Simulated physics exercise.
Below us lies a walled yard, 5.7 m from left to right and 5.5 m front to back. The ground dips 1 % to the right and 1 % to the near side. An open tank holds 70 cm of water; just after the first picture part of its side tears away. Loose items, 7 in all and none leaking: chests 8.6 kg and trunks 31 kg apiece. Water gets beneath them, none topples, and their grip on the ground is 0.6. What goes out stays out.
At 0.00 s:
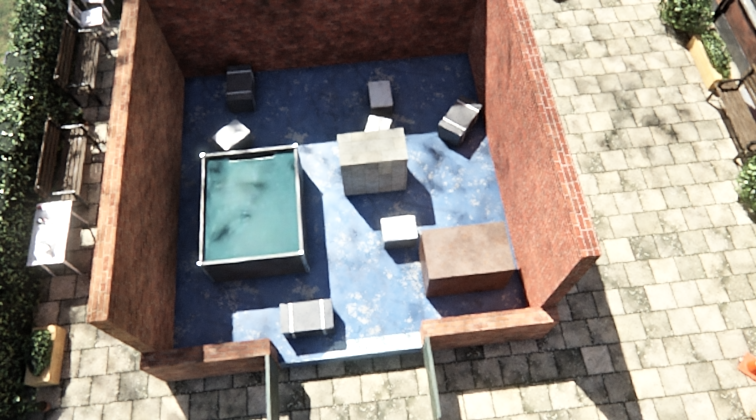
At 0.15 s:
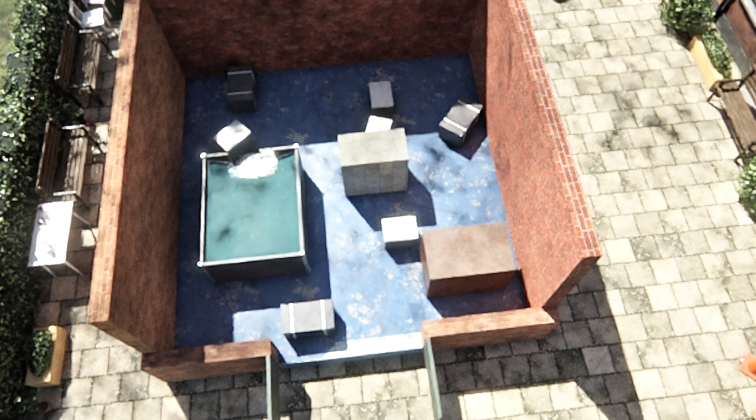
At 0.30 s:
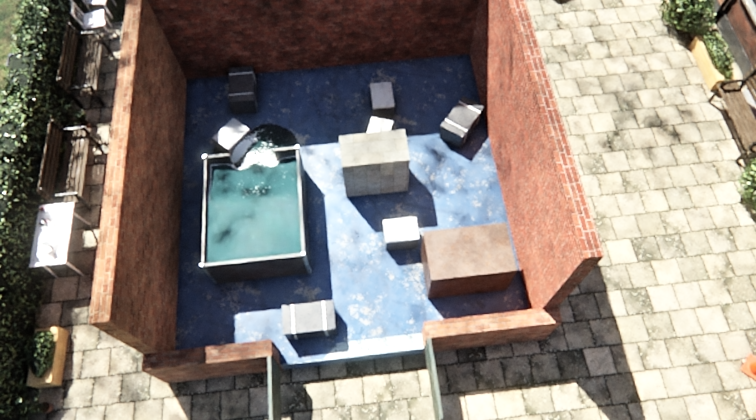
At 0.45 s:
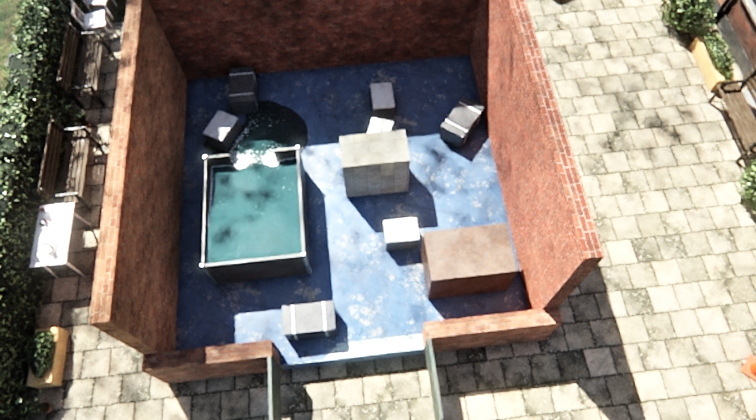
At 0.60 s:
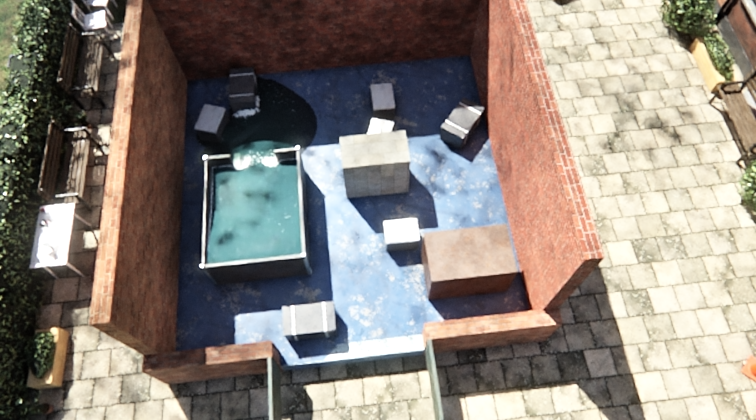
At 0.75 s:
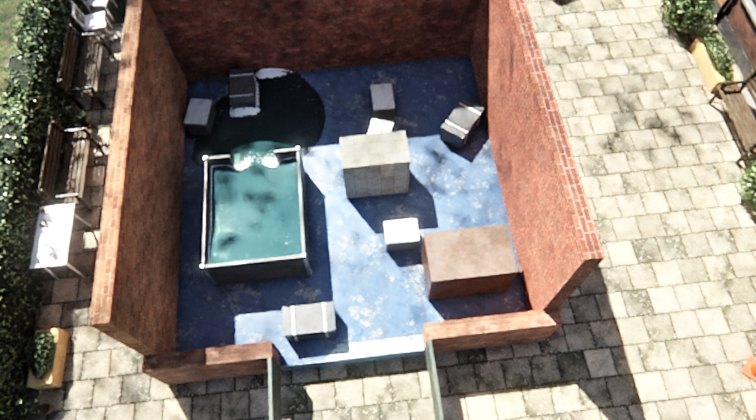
Water and a small pale box move in a brick-walled yard with a blue floor, seen from high above by a nearly still camera. A teal open tank stands at left, with grey and white boxes scattered about and a brown block at lower right. Water foams over the tank's far edge, spreads in a dark pool around the boxes behind it, and pushes the pale one away toward the left wall.
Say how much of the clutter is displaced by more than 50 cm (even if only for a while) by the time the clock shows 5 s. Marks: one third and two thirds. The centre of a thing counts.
That comes to between one and two thirds.
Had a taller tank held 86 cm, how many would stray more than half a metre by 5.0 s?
In that case 4 of them.
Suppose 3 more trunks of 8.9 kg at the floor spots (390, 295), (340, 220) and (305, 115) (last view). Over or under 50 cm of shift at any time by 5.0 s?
In turn: Short of it, short of it, more.
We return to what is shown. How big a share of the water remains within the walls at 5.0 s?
Some 100 per cent remains.
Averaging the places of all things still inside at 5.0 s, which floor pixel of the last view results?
Around (372, 198).
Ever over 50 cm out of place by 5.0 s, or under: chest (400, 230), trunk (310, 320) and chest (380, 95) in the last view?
In that order: Under, under, over.
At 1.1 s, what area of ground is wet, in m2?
About 9.0 m2.
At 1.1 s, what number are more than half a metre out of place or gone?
By then 1.
After 1.1 s 1 of 7 are over 50 cm from their spots; 0 afloat.
After 2.2 s 1 of 7 are over 50 cm from their spots; 2 afloat.
After 3.5 s 3 of 7 are over 50 cm from their spots; 2 afloat.
After 5.0 s 4 of 7 are over 50 cm from their spots, and 4 have been at some point; 1 afloat.
